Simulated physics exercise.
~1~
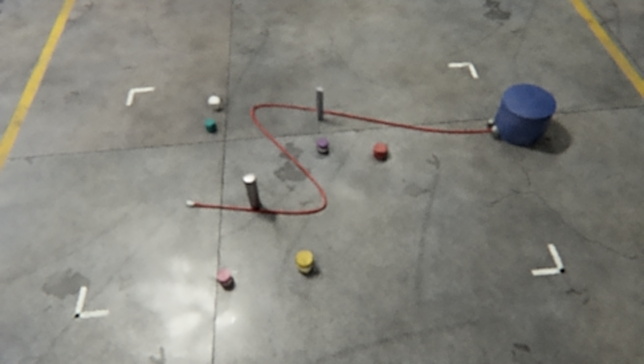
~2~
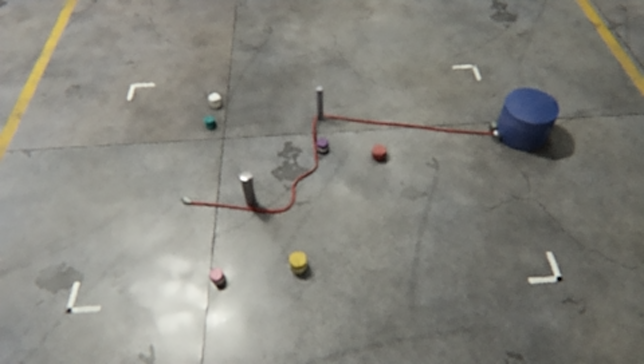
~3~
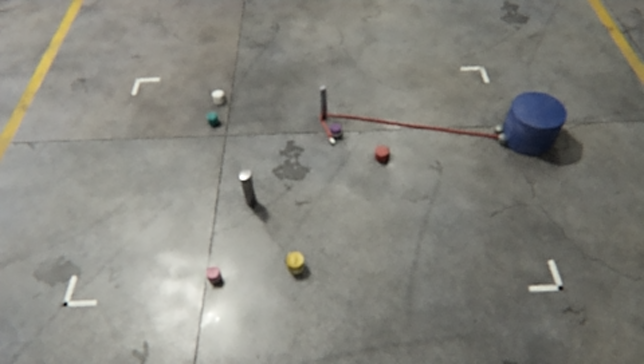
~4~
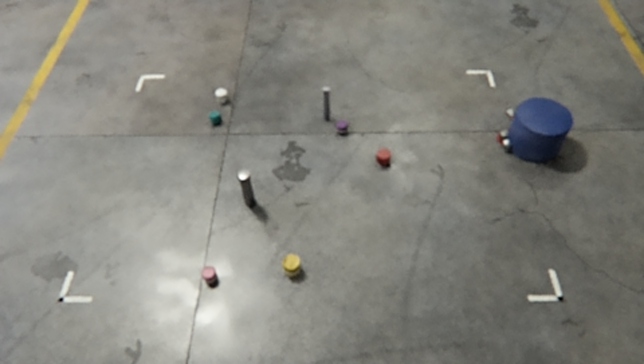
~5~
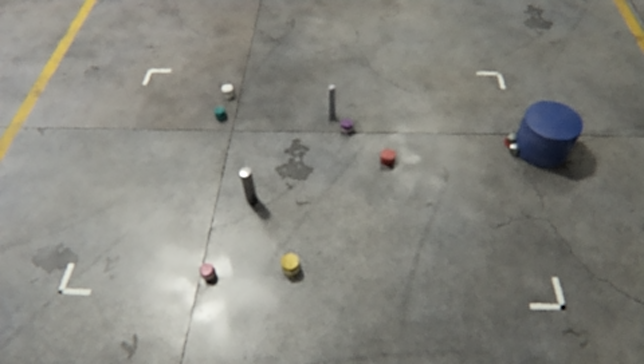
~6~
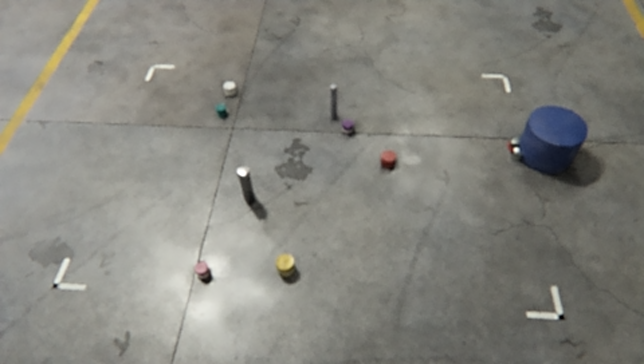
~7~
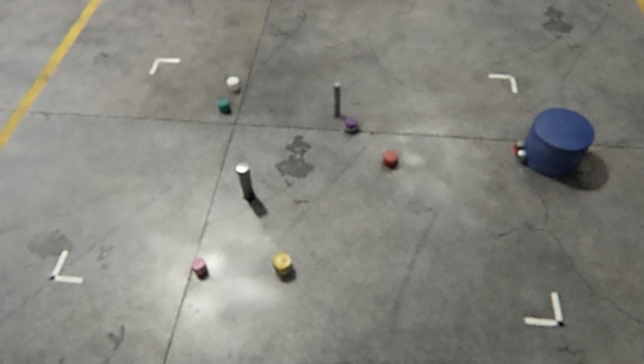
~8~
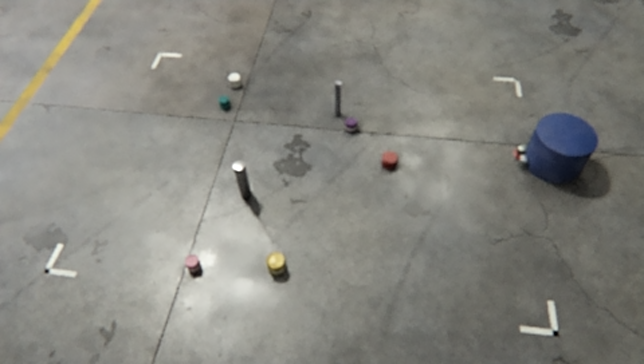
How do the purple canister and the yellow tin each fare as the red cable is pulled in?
The purple canister gets shifted a short way, ending just to the right of the farther post's base. The yellow tin keeps its place on the floor.
